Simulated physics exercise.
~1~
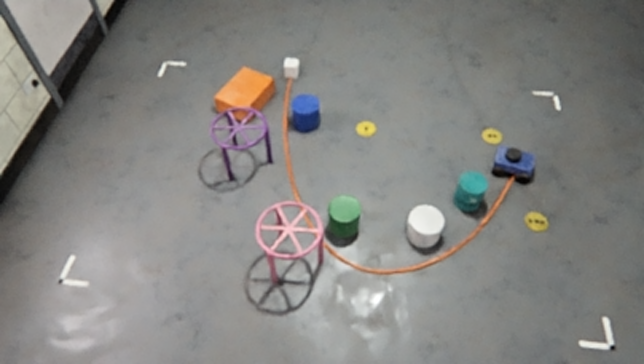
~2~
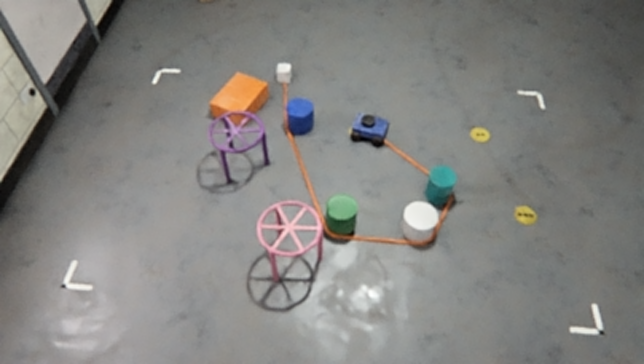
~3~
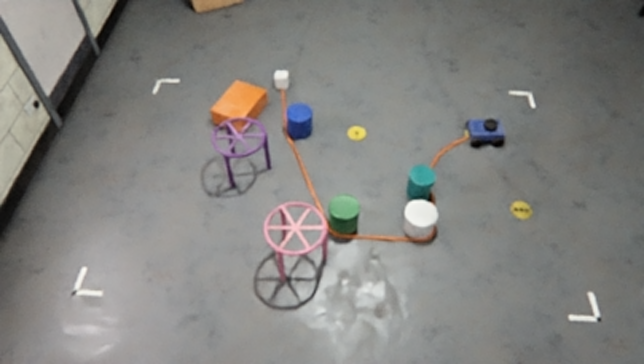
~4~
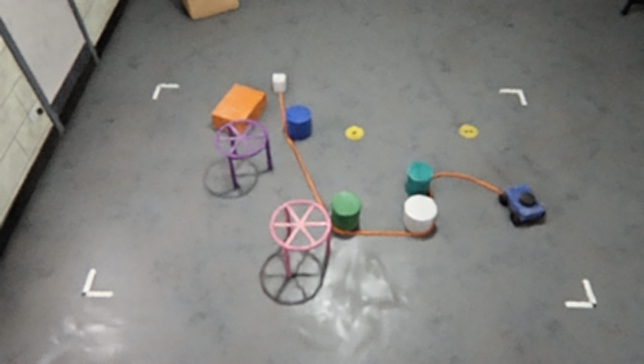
A small blue cart tows an orange lead left, then right, dragging the teal bucket left.
